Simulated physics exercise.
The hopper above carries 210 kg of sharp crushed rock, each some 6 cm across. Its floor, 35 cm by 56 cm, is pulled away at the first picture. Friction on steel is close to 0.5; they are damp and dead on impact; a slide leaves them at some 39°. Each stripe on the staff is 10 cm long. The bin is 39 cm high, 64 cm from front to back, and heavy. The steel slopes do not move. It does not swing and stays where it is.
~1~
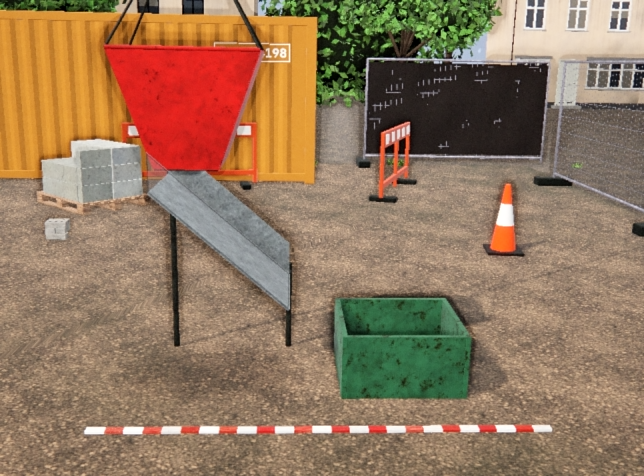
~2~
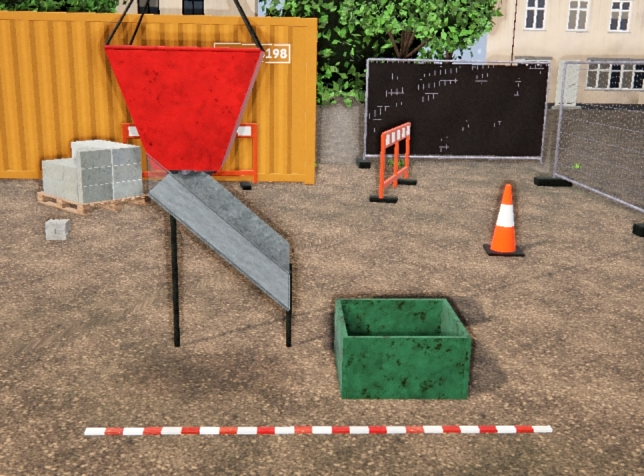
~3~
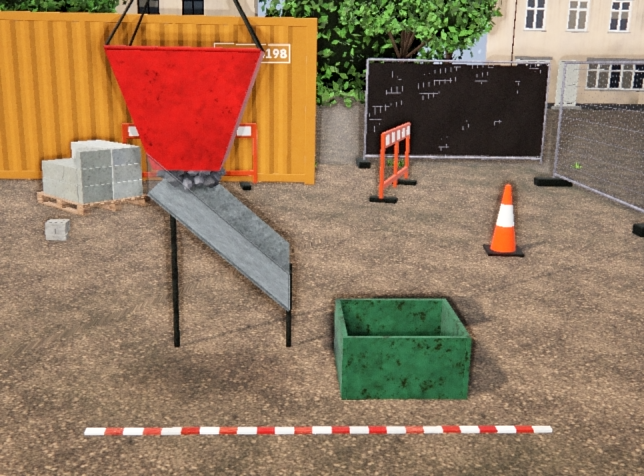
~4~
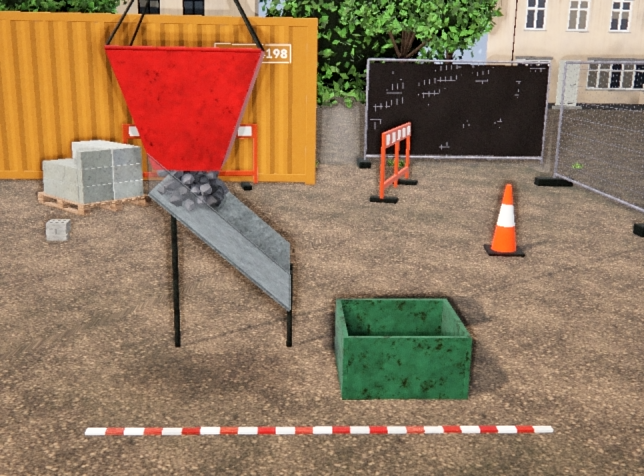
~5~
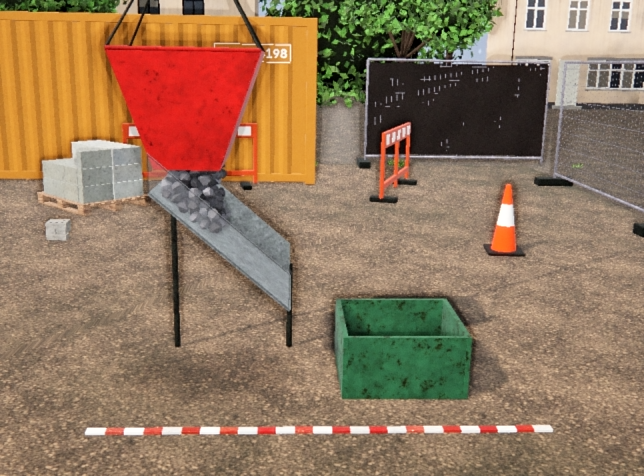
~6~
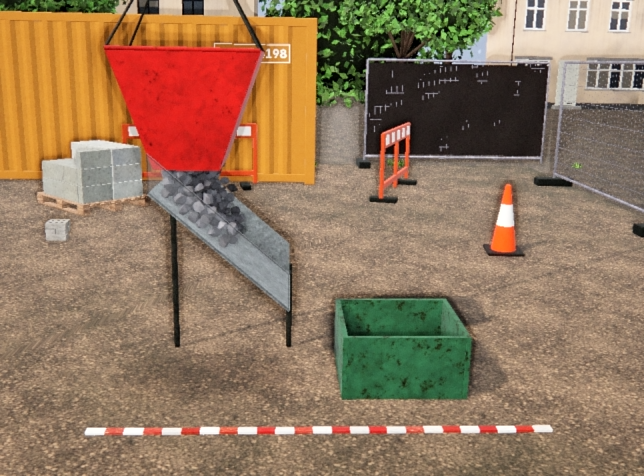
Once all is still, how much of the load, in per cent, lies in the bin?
About 8 per cent.
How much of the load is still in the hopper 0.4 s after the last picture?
Roughly 35 per cent is still inside.
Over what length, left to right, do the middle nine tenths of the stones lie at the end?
About 80 cm.
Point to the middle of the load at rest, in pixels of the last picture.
Around (316, 364).
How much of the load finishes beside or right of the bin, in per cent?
About 10 per cent.
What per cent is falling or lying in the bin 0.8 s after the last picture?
Some 0 per cent.
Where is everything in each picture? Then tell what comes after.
The outlet is at (186, 160); nothing has dropped yet, in the first picture.
The outlet is at (186, 161); nothing has dropped yet, in the second picture.
The outlet is at (186, 161); 9 % is out, the lowest stones still above the rim at (194, 179), 125 cm up, in the third picture.
The outlet is at (186, 161); 14 % is out, the lowest stones still above the rim at (200, 199), 114 cm up, in the fourth picture.
The outlet is at (186, 161); 20 % is out, the lowest stones still above the rim at (218, 221), 100 cm up, in the fifth picture.
The outlet is at (186, 161); 26 % is out, the lowest stones still above the rim at (231, 234), 92 cm up, in the sixth picture.
Then, 0.4 s after the last picture, 33 % in the hopper, 52 % on the steel, 14 % falling or lying left of the bin; the stones farthest right are at (339, 335).
Then, 0.8 s after the last picture, 3 % in the hopper, 49 % on the steel, 46 % falling or lying left of the bin, 1 % falling or lying in the bin; the stones farthest right are at (378, 350).
Then, 1.4 s after the last picture, 0 % in the hopper, 11 % on the steel, 77 % falling or lying left of the bin, 7 % falling or lying in the bin, 5 % falling or lying beside or right of the bin; the stones farthest right are at (435, 365).
Then, 2.3 s after the last picture, 0 % in the hopper, 83 % falling or lying left of the bin, 8 % falling or lying in the bin, 8 % falling or lying beside or right of the bin; the stones farthest right are at (441, 368).
Then, 4.2 s after the last picture, 0 % in the hopper, 83 % left of the bin, 8 % in the bin, 9 % beside or right of the bin; the stones farthest right are at (441, 368).
